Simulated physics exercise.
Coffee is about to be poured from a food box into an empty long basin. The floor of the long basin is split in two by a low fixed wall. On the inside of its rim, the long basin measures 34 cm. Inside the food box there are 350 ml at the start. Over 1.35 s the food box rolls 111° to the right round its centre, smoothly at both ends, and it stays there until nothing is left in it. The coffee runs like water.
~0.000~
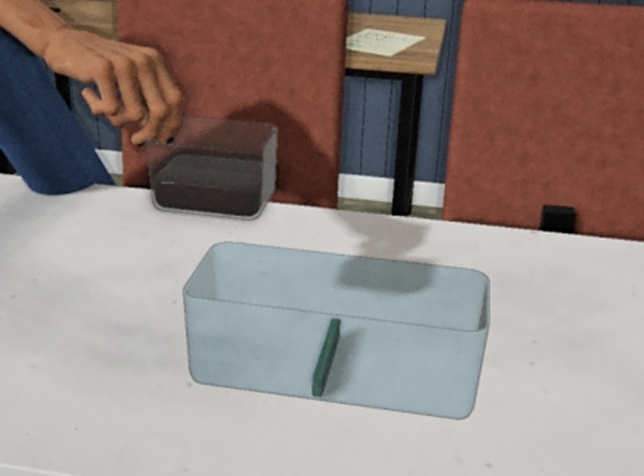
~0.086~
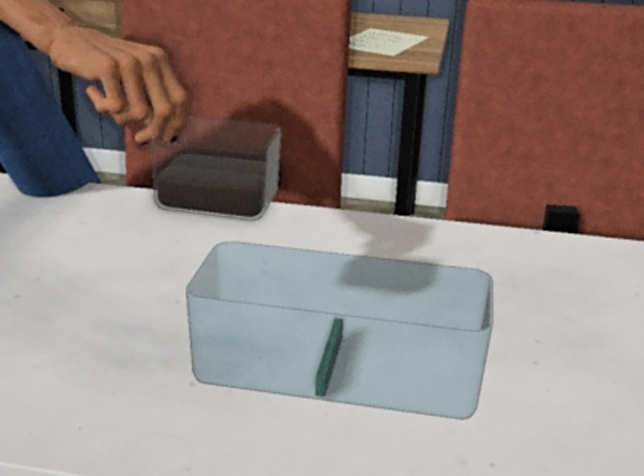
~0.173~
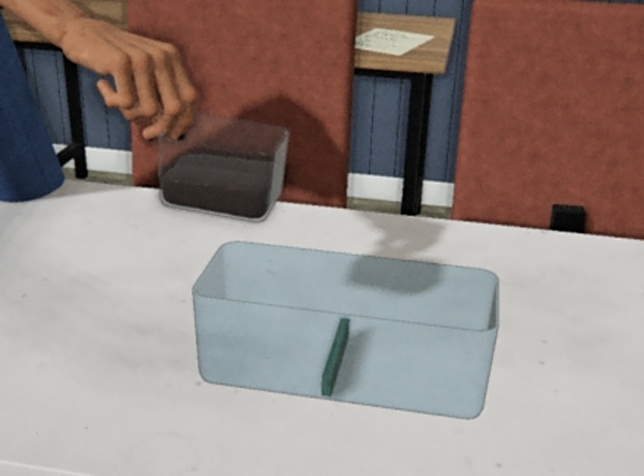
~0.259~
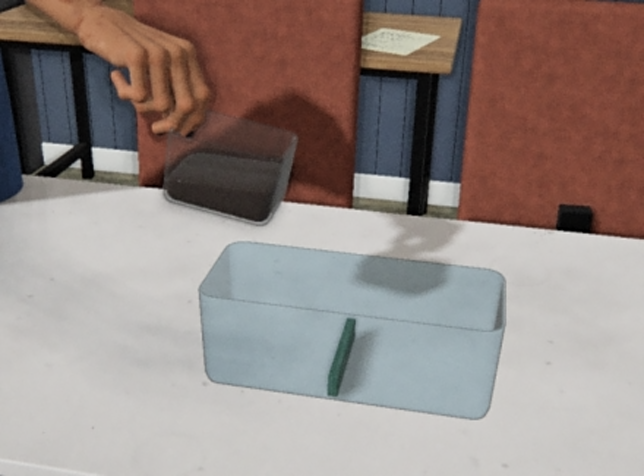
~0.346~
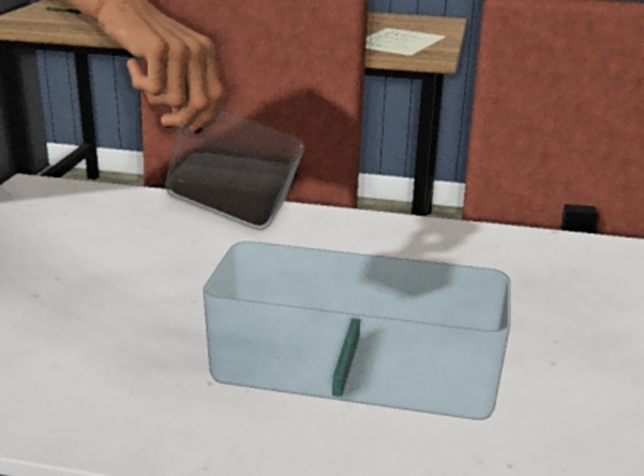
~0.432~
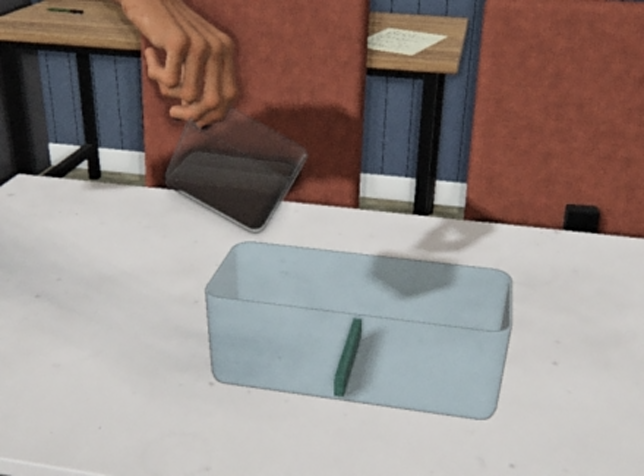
A long, pale blue see-through basin with a dark green upright strip at its middle sits on a white table, seen from slightly above, with reddish-brown panels, wooden tables and blue wall panelling behind. Beyond it at left, a bare hand is above a clear food box of dark brown coffee. The box rolls smoothly to the right, slowly then faster, as the camera shifts slightly.
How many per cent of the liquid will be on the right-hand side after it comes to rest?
Some 10 per cent will be on the right-hand side.
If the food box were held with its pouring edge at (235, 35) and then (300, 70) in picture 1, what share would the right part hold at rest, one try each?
In turn about 15 and 80 per cent.
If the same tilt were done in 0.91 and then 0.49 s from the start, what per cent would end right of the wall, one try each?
Respectively 10 and 15 %.
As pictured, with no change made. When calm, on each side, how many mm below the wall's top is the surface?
The left comes to roughly 12 mm and the right to roughly 26 mm.
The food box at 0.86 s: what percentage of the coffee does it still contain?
At that time about 60 in a hundred parts are still held.
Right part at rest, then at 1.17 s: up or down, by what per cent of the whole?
A gain, roughly 4 percent.
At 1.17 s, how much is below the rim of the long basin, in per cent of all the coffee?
78 per cent or thereabouts.
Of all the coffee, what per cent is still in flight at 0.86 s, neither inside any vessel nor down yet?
It comes to roughly 24 per cent.
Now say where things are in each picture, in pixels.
In the first picture, tilt 0°; pouring edge (269, 140); surface from (165, 165) to (268, 175); the long basin's rim runs from (199, 268) to (488, 302); the wall's top is at (327, 347).
In the second picture, tilt 1°; pouring edge (273, 141); surface from (168, 164) to (271, 175).
In the third picture, tilt 4°; pouring edge (281, 144); surface from (174, 164) to (277, 175).
In the fourth picture, tilt 10°; pouring edge (289, 150); surface from (180, 163) to (283, 176).
In the fifth picture, tilt 17°; pouring edge (296, 158); surface from (182, 164) to (288, 176).
In the sixth picture, tilt 26°; pouring edge (300, 167); surface from (180, 162) to (292, 176).
After 0.86 s the tilt is 78° and 60 per cent is still to pour, 15 is left of the wall and 0 right of it.
After 1.17 s the tilt is 106° and 12 per cent is still to pour, 72 is left of the wall and 6 right of it.
After 1.50 s the tilt is 111° and 0 per cent is still to pour, 89 is left of the wall and 10 right of it.
After 1.85 s the tilt is 111° and 0 per cent is still to pour, 89 is left of the wall and 10 right of it.
In the end 89 per cent lies left of the wall, 10 right of it and 1 outside.
